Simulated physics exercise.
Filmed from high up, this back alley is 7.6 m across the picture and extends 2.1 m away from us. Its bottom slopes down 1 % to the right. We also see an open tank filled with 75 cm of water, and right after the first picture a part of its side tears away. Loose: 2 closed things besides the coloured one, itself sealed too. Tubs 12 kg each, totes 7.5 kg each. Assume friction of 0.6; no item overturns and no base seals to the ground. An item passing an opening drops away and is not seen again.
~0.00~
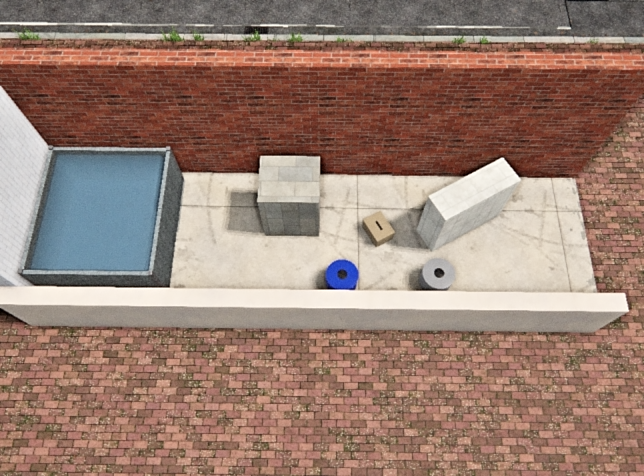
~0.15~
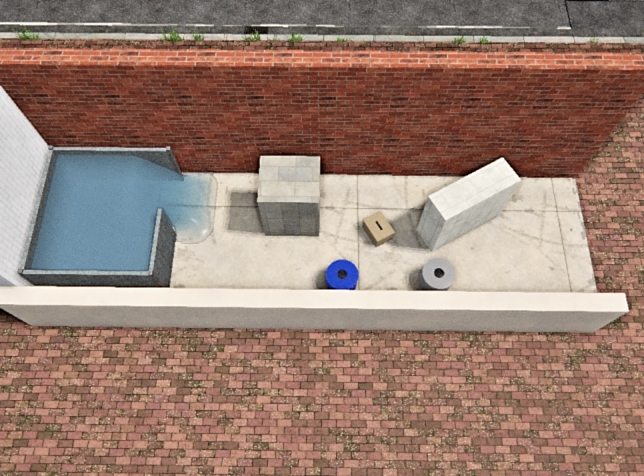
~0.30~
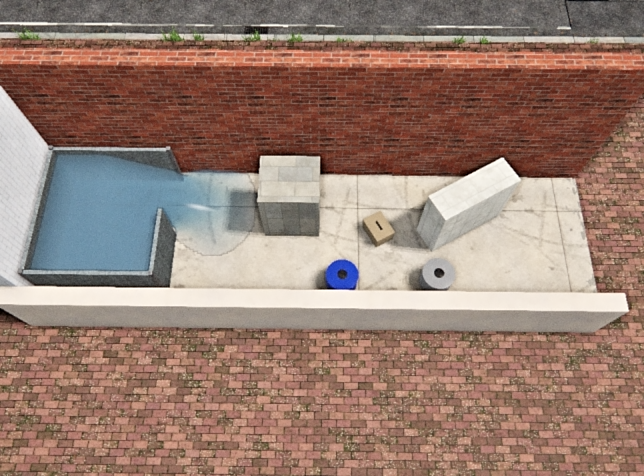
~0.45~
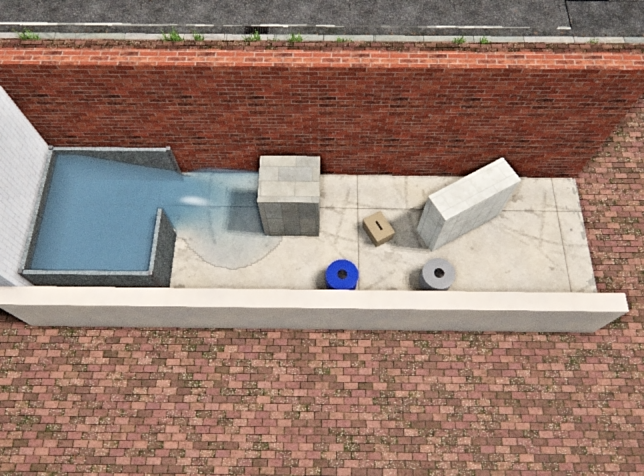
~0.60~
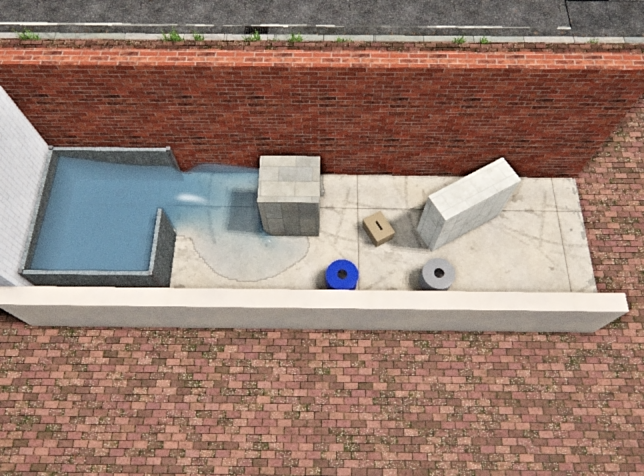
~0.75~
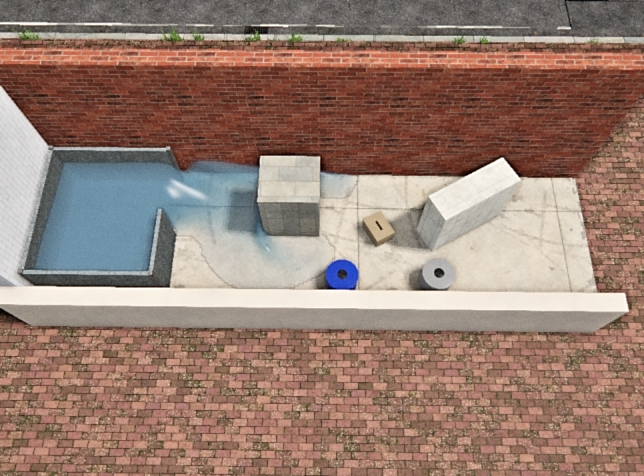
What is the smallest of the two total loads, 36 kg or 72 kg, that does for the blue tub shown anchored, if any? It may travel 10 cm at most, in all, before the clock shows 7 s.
Going light won't do, going heavy will.
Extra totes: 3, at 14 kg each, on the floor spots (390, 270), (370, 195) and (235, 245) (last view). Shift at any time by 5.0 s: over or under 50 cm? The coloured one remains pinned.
In that order: Under, past it, more.
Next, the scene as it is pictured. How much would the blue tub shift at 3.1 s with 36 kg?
Around 30 centimetres out of place.
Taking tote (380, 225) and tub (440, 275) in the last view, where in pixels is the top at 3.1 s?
Around (385, 259) and (501, 277).
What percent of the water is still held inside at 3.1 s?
About 94 in a hundred parts of the water.
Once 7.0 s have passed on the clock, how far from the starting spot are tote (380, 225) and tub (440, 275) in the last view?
The shifts read 30 cm and 140 cm, in that sequence.
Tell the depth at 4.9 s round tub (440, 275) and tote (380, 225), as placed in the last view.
Roughly 4 and 5 cm.
After 1.4 s the blue tub would be 0 cm from its start with 36 kg and 0 cm from its start with 72 kg; 9 cm of water round it then.
After 3.1 s the blue tub would be 32 cm from its start with 36 kg and 0 cm from its start with 72 kg; 13 cm of water round it then.
After 4.9 s the blue tub would be 32 cm from its start with 36 kg and 0 cm from its start with 72 kg; 10 cm of water round it then.
After 7.0 s the blue tub would be 32 cm from its start with 36 kg and 0 cm from its start with 72 kg; 9 cm of water round it then.
